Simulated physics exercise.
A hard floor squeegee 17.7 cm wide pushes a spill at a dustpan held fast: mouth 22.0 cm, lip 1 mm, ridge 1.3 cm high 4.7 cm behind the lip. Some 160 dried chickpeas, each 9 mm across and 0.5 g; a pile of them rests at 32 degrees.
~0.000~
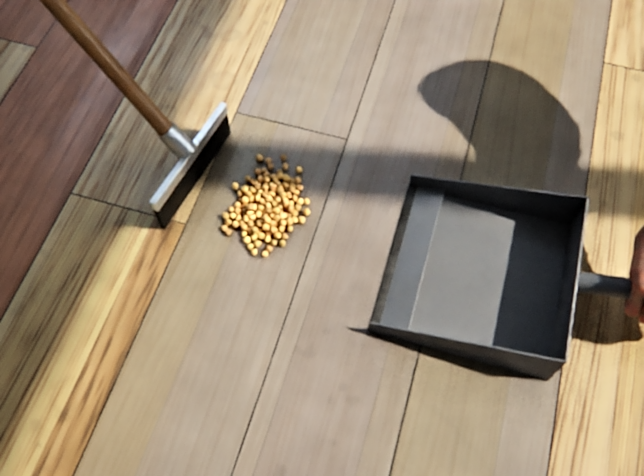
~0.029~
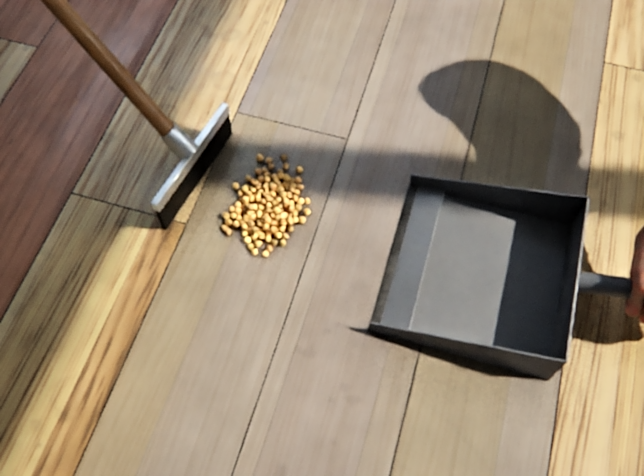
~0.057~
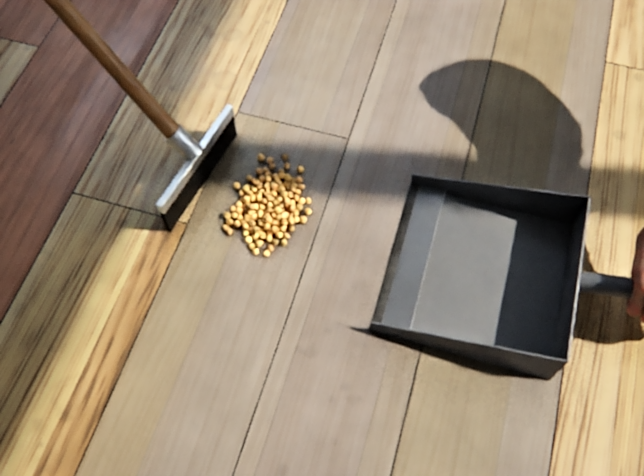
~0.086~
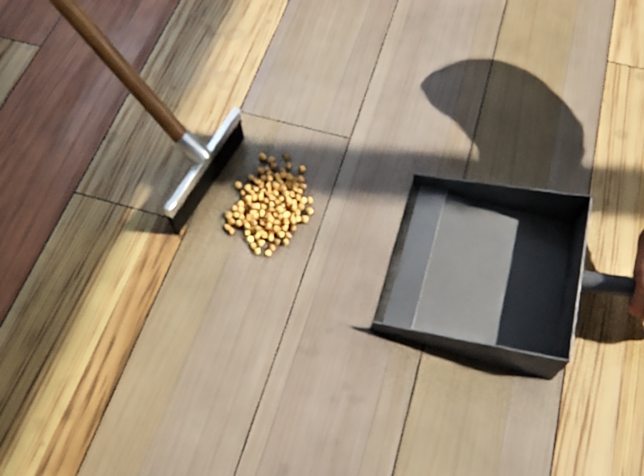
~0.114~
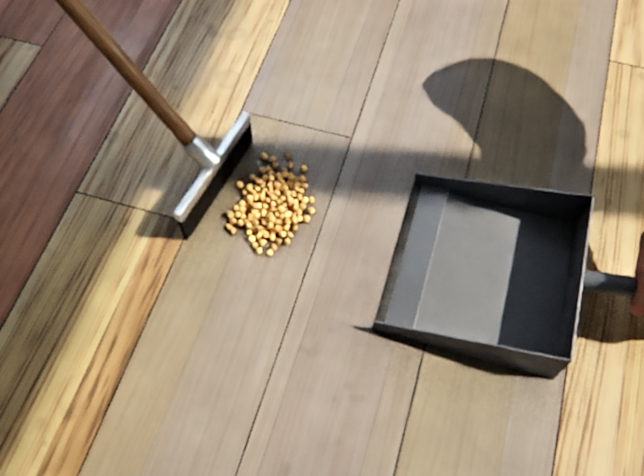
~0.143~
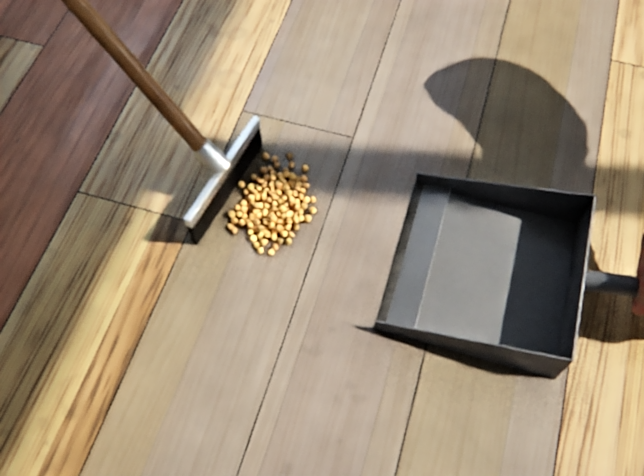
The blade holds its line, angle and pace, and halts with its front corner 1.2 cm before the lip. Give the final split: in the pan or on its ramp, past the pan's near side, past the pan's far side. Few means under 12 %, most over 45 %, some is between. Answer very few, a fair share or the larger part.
Pan: A fair share, near side: Very few, far side: Very few.
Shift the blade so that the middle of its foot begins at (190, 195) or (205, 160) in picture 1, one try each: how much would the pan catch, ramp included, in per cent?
Some 30 and 35 per cent.
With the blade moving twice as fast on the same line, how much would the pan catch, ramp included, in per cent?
Then about 60 per cent.
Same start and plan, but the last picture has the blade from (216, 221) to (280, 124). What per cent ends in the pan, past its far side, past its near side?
Pan 50, far 0, near 5.
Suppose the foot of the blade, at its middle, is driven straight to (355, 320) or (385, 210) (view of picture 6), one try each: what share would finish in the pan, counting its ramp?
About 25 and 30 per cent.
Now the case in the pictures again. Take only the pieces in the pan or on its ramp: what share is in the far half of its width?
About 20 per cent.
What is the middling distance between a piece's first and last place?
Roughly 18 cm.
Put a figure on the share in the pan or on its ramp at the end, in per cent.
About 35 per cent.
Then, at 0.37 s, middle of the blade 13 cm from the lip; 0 % over the lip, far side 0 %, near side 0 %.
After 0.52 s, middle of the blade 6 cm from the lip; 0 % over the lip, far side 0 %, near side 5 %.
Then, at 0.80 s, middle of the blade 3 cm from the lip; 35 % over the lip, far side 0 %, near side 5 %.
By 1.1 s all is still; pan 35 %, near side 5 %, far side 0 %, in front of the lip or behind the blade 60 %.
